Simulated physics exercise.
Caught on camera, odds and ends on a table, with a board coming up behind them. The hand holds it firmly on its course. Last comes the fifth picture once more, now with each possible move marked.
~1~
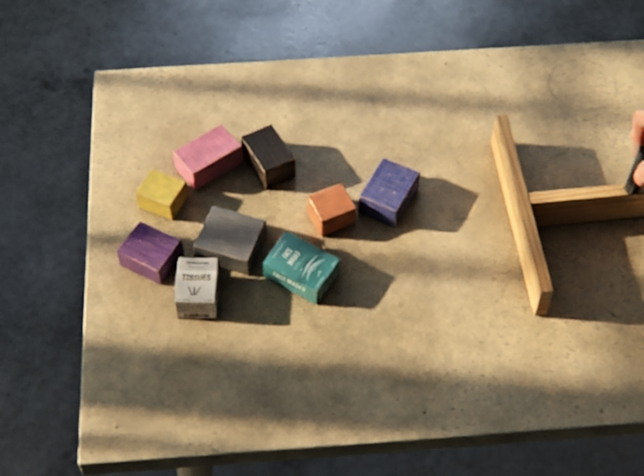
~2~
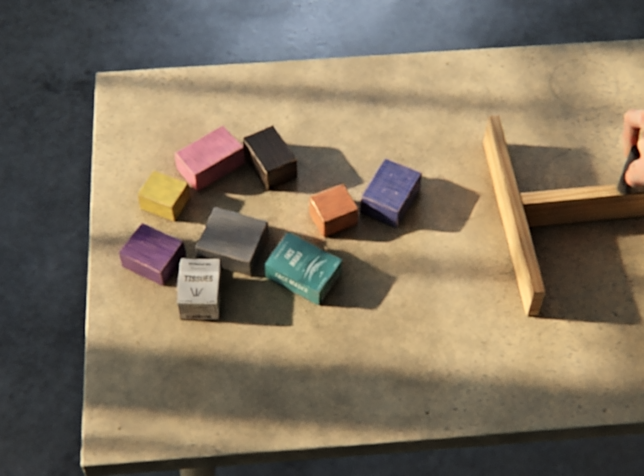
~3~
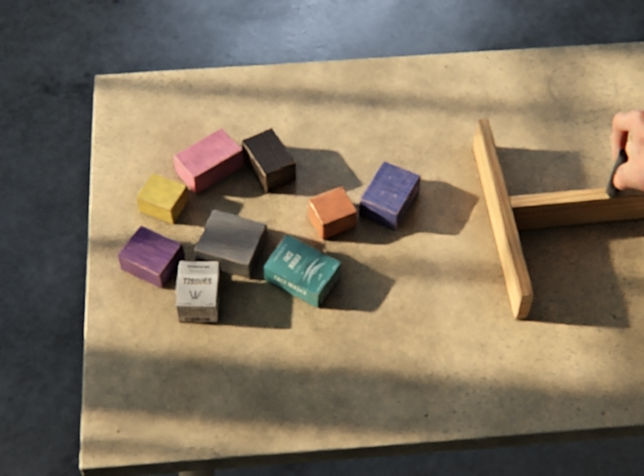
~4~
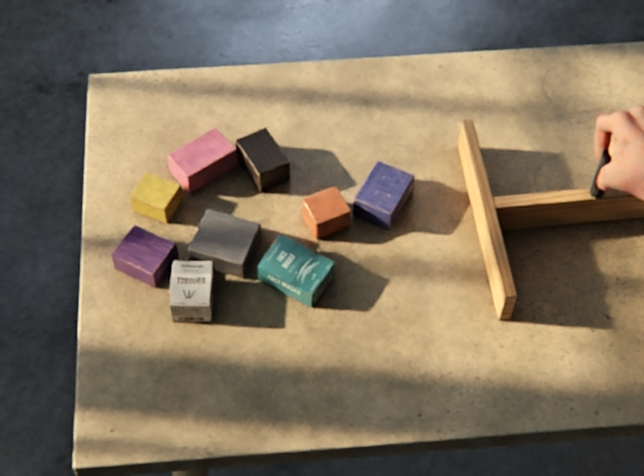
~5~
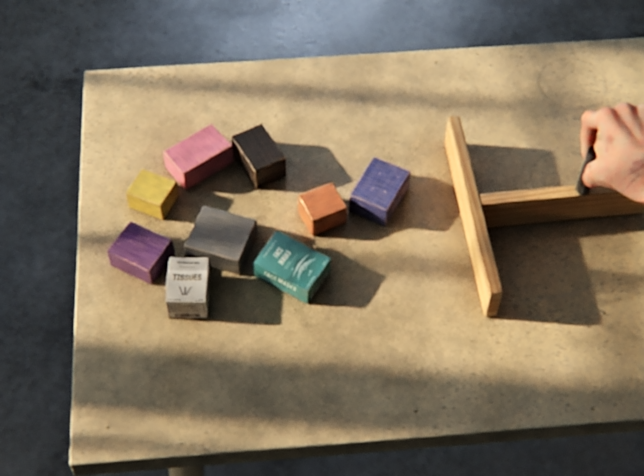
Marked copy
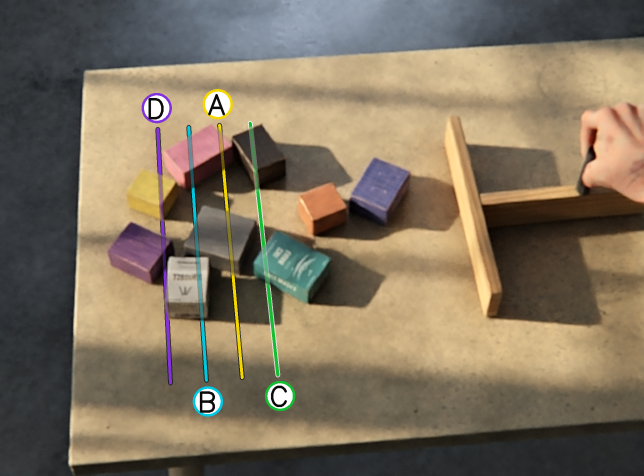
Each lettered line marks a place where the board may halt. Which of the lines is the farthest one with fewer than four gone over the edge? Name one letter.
As far as mark D.
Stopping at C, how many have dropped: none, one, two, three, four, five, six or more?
The count is none.
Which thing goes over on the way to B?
It is the purple block.
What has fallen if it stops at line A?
It is the purple block.
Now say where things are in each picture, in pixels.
The first frame shows board (523, 198); white box (197, 288); yellow block (162, 194).
The second frame shows board (516, 199); grey block (233, 242).
The third frame shows board (504, 202); orange block (333, 214).
The fourth frame shows board (488, 203); blue block (384, 195).
The fifth frame shows board (474, 200); pink block (199, 157); white box (188, 288); yellow block (152, 194).
On the marked copy, A at (230, 242); B at (197, 244); C at (263, 240); D at (164, 246).
With D. Early on, board (364, 207); blue block (332, 204); orange block (293, 215).
Further on, board (252, 215); purple block (87, 266); grey block (144, 253).
At the end, board (165, 221); purple block over the edge; yellow block over the edge; three fallen.
As for the rest, A is within the limit but short; B is within the limit but short; C is within the limit but short.
